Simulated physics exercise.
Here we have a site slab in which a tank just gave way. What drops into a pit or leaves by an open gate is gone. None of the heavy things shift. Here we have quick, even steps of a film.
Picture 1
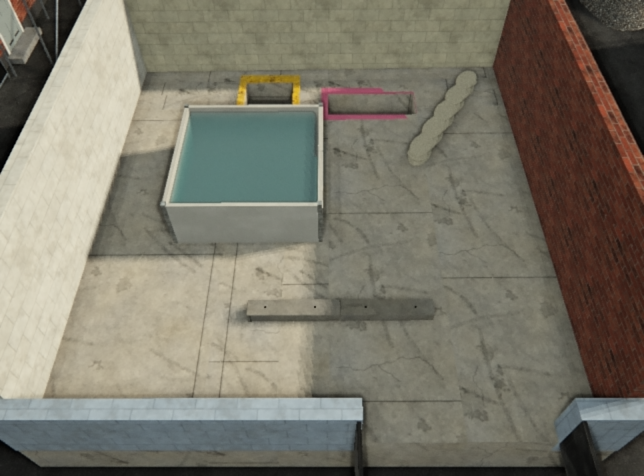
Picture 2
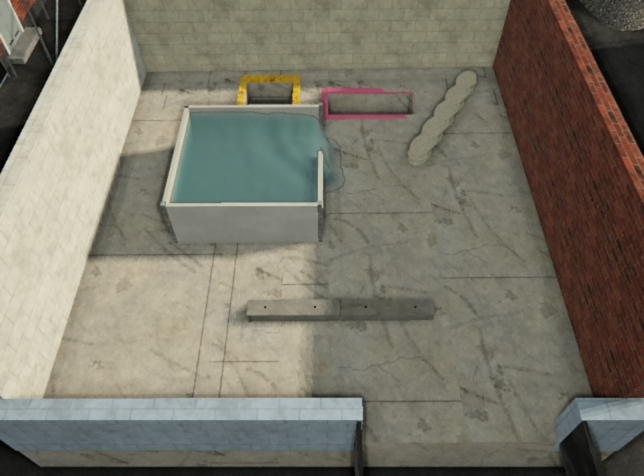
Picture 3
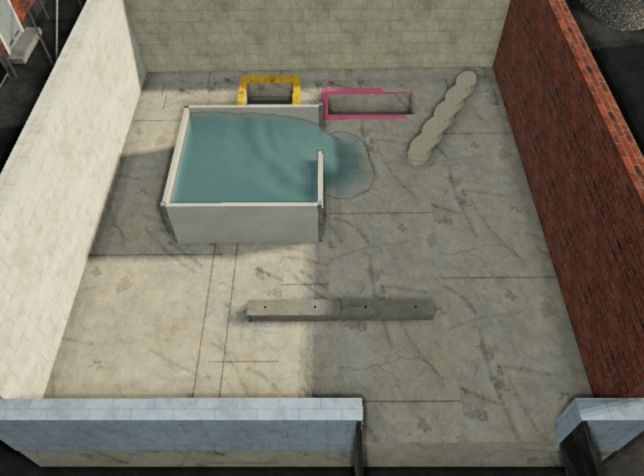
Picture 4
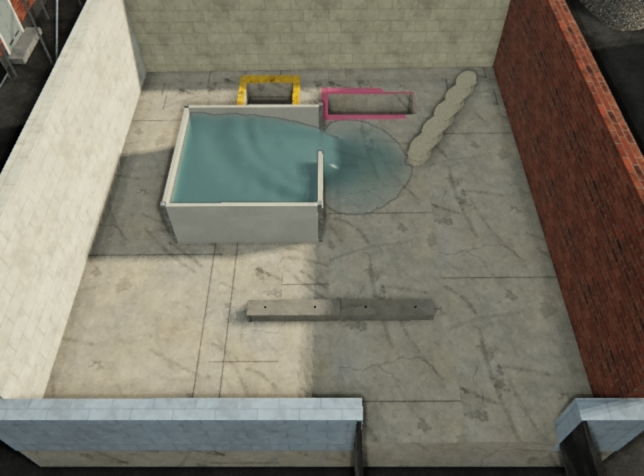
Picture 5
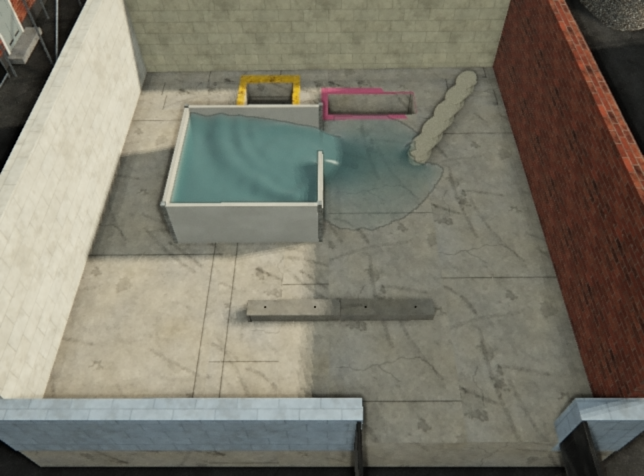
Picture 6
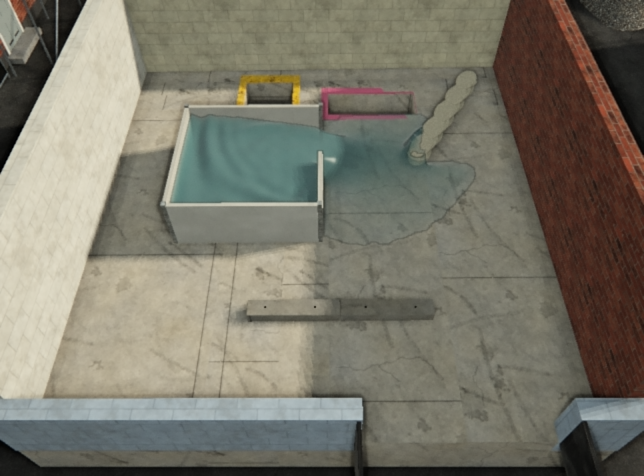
A square tank of blue-green water sat still on a walled concrete slab, then its right side gave way and water poured out, spreading rightward across the floor and around a lumpy grey barrier.
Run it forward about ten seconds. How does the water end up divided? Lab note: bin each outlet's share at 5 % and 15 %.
Bins - gate: Over 15 %; yellow pit: Under 5 %; pink pit: Over 15 %.
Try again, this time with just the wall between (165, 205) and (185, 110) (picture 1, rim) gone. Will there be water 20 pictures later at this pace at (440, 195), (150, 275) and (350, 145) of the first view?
First point spared, second point swamped, third point spared.
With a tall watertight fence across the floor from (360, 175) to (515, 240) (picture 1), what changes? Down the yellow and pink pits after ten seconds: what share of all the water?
Estimated shares: Yellow 0 percent, pink 40 percent.
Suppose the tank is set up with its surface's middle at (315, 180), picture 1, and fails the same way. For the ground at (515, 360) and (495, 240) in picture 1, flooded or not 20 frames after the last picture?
First submerged, then submerged.
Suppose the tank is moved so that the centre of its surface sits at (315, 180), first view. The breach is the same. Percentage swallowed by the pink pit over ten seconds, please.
I'd put the pink pit near 15 per cent of the whole.
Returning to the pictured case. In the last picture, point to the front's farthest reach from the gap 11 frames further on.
Somewhere about (581, 378).
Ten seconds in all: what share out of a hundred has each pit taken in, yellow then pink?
Estimates: 0 % and 34 %.
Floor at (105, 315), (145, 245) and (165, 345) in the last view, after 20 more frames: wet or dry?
Spared, spared, spared.
A moment on, water covers 20 % of the floor; the gate 0 %, the yellow pit 0 %, the pink pit 3 %.
Next, water covers 30 % of the floor; the gate 0 %, the yellow pit 0 %, the pink pit 9 %.
Then, water covers 40 % of the floor; the gate 1 %, the yellow pit 0 %, the pink pit 16 %.
Later, water covers 45 % of the floor; the gate 8 %, the yellow pit 0 %, the pink pit 26 %.
In the end, water covers 60 % of the floor; the gate 19 %, the yellow pit 0 %, the pink pit 33 %.
